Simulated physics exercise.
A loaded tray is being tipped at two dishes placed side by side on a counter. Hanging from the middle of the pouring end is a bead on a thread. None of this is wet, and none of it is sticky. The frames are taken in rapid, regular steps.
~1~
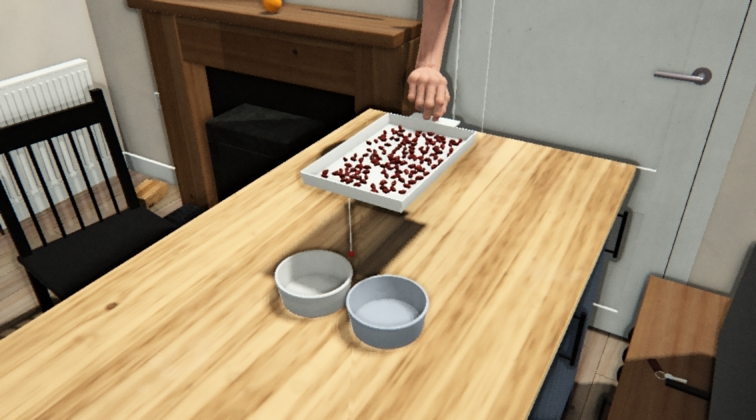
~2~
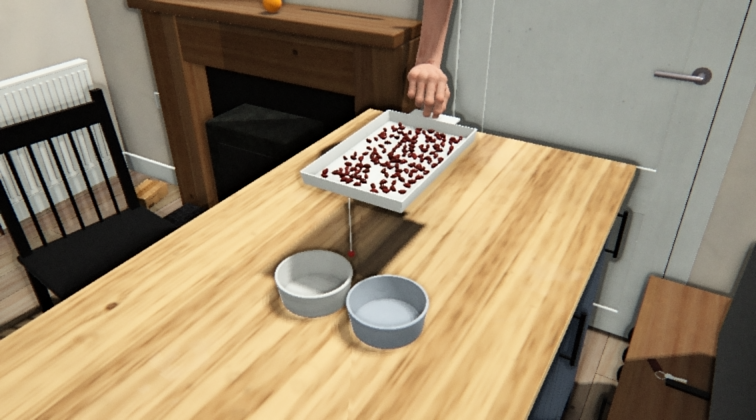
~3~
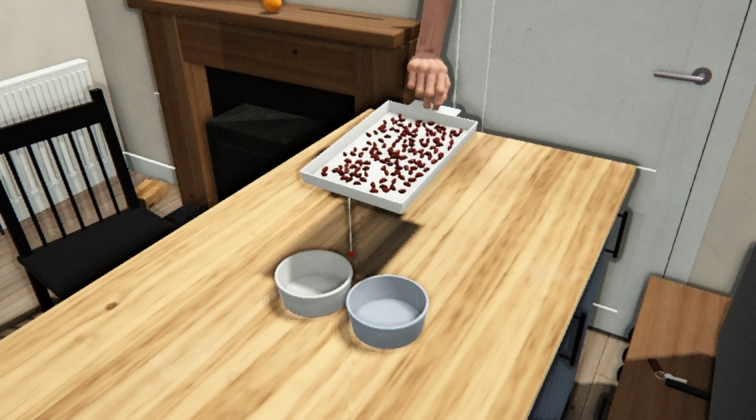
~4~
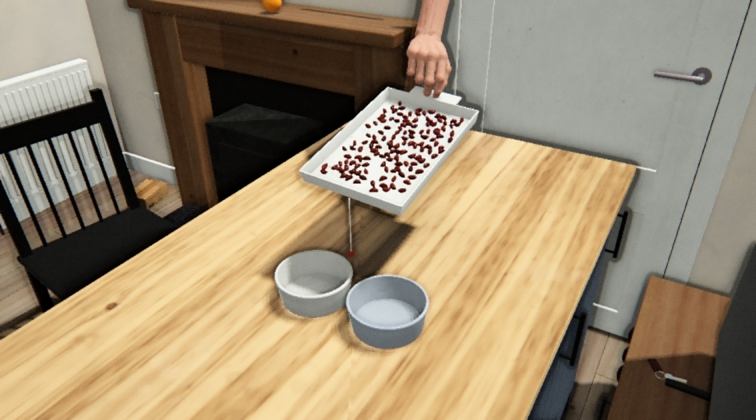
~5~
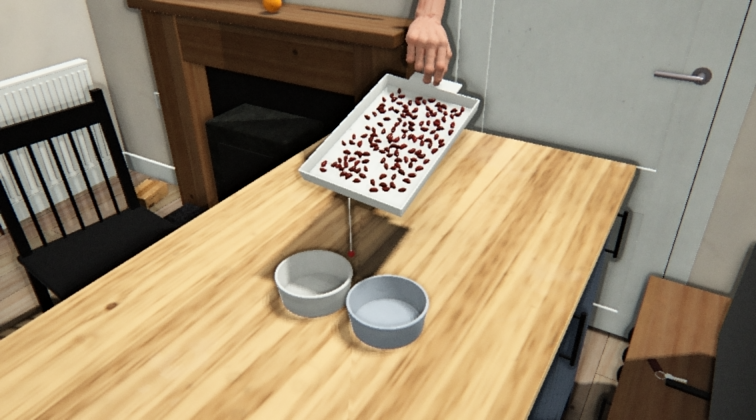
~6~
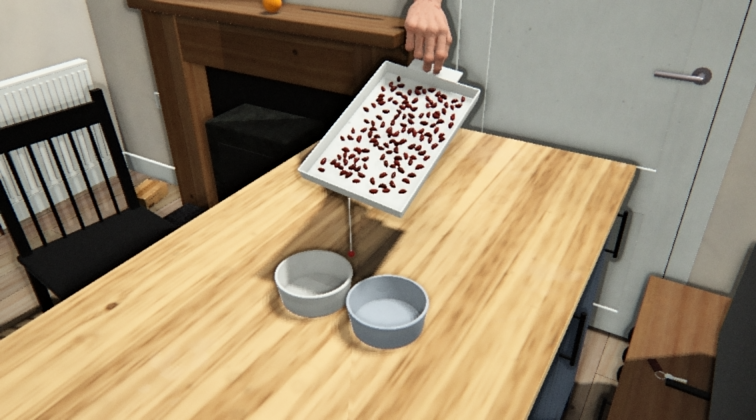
A hand raising the far end of a white tray of red beans, tilting it gradually above two bowls on a wooden table.
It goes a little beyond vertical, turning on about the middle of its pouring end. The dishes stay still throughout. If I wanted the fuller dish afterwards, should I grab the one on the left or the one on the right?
Grab the right one.
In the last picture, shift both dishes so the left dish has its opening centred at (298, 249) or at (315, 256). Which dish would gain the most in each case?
Case one: The dish at right. Case two: The dish at right.
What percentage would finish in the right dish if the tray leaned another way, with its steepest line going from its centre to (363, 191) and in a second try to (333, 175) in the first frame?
You'd get 30 per cent the first time and 0 per cent the second time.
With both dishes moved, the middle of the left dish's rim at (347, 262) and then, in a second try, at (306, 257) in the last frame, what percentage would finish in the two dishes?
Trial 1 near 50 %, trial 2 near 90 %.
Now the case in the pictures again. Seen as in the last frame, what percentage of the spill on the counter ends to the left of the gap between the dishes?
40 in a hundred, roughly.
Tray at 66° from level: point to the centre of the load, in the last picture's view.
The load is centred about (380, 184).
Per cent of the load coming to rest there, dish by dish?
Per hundred pieces: Left dish roughly 10, right dish roughly 70.
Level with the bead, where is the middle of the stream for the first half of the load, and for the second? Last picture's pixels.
Early half: (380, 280); late half: (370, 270).
Soon after the last picture, tray tipped steeply; all on the tray.
A little later, tray tipped past a quarter turn; about half on the tray; about a third in the right dish; a small part in the left dish; a stray few outside both; a small part in the air.
Later still, tray tipped past a quarter turn; about two thirds in the right dish; a small part in the left dish; about a quarter outside both; a stray few in the air.
At rest, tray tipped past a quarter turn; about two thirds in the right dish; a small part in the left dish; about a quarter outside both.
